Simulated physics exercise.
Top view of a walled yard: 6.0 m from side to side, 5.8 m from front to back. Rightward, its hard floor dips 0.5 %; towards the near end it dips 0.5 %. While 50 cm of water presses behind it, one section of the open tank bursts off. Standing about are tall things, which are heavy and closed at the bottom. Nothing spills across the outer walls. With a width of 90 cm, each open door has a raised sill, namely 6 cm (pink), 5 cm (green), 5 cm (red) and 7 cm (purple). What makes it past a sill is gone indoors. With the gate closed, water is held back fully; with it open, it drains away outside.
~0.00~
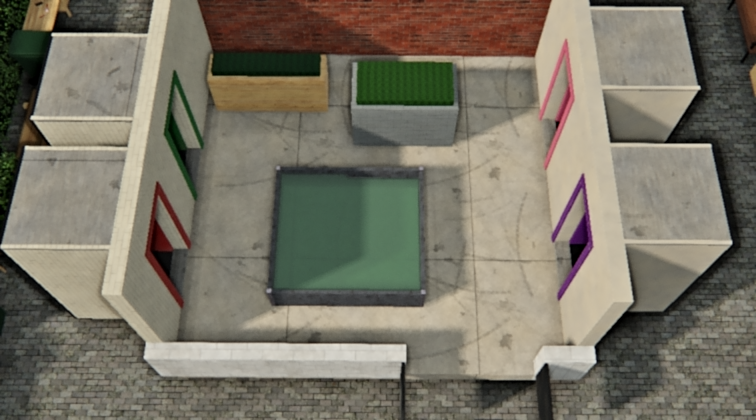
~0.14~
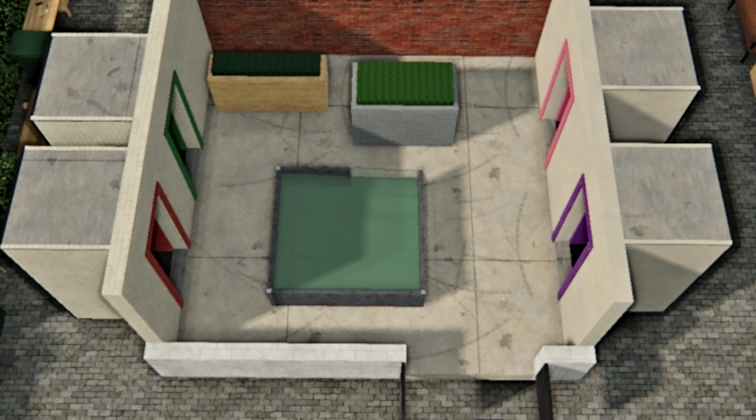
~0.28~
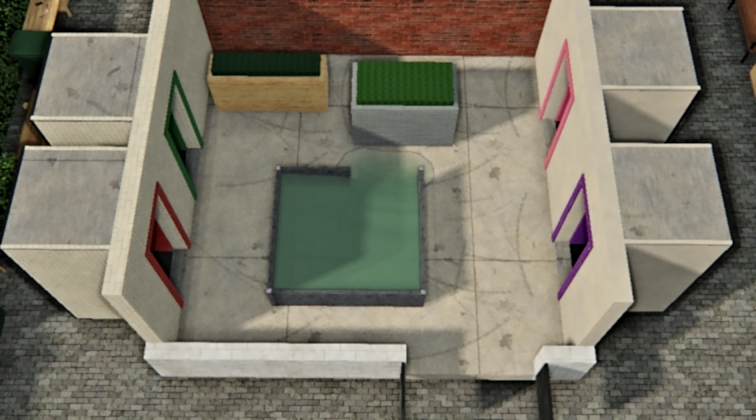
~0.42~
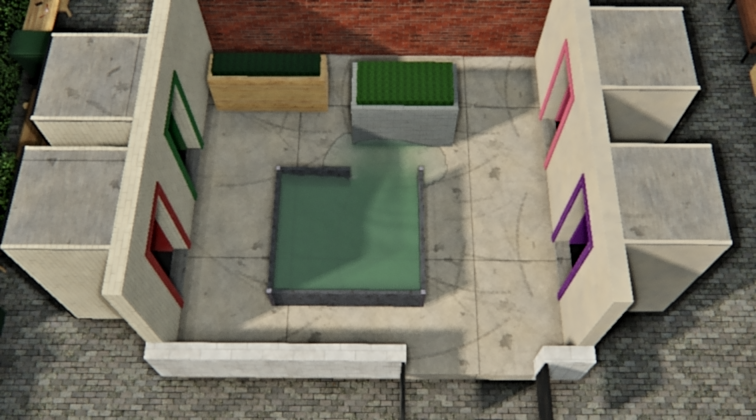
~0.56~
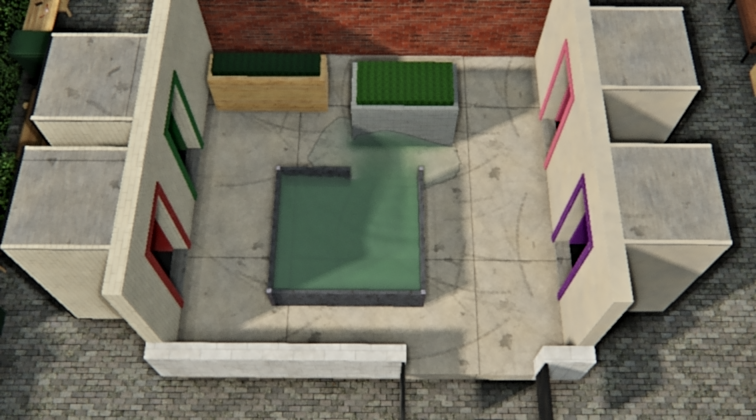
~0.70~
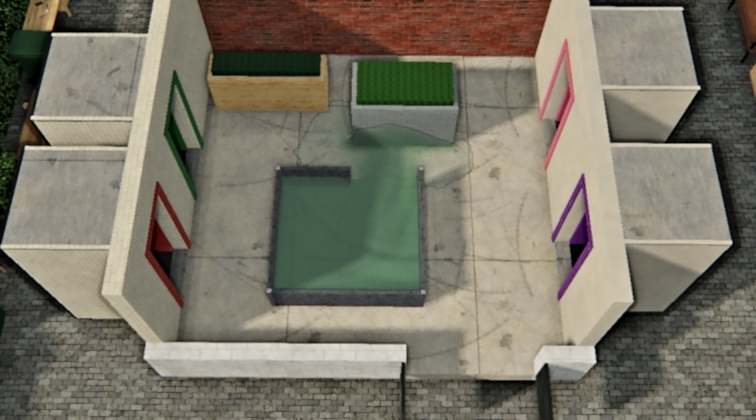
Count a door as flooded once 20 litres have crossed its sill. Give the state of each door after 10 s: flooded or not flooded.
The pink door will most likely bust the limit; the green door will most likely bust the limit; the red door will most likely respect the limit; the purple door will most likely respect the limit.
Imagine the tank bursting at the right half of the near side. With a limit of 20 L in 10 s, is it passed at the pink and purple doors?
Compared with the limit, pink is lower and purple is lower.
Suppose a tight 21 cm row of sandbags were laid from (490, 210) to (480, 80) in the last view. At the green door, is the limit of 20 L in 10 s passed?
So green goes beyond.
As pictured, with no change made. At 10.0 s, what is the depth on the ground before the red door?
Around 4.0 cm there.
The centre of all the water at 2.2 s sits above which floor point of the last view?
I'd put it close to (369, 212).
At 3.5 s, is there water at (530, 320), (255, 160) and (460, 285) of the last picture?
Submerged, submerged, untouched.
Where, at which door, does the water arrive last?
The red door.
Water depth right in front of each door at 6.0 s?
Readings (cm): Pink = 11; green = 9; red = 3; purple = 6.
After 1.4 s water covers 20 % of the floor and is deepest (42 cm) near (396, 156); pink door not reached, green door not reached, red door not reached, purple door not reached.
After 2.2 s water covers 35 % of the floor and is deepest (37 cm) near (386, 156); pink door 12 cm at the sill, 35 L in, green door 6 cm at the sill, 0 L in, red door not reached, purple door 5 cm at the sill, 0 L in.
After 3.5 s water covers 50 % of the floor and is deepest (24 cm) near (386, 156); pink door 16 cm at the sill, 116 L in, green door 15 cm at the sill, 55 L in, red door 2 cm at the sill, 0 L in, purple door 9 cm at the sill, 2 L in.
After 6.0 s water covers 85 % of the floor and is deepest (16 cm) near (376, 156); pink door 11 cm at the sill, 175 L in, green door 9 cm at the sill, 110 L in, red door 3 cm at the sill, 0 L in, purple door 6 cm at the sill, 4 L in.
After 10.0 s water covers 95 % of the floor and is deepest (10 cm) near (386, 165); pink door 8 cm at the sill, 204 L in, green door 6 cm at the sill, 127 L in, red door 4 cm at the sill, 0 L in, purple door 4 cm at the sill, 5 L in.
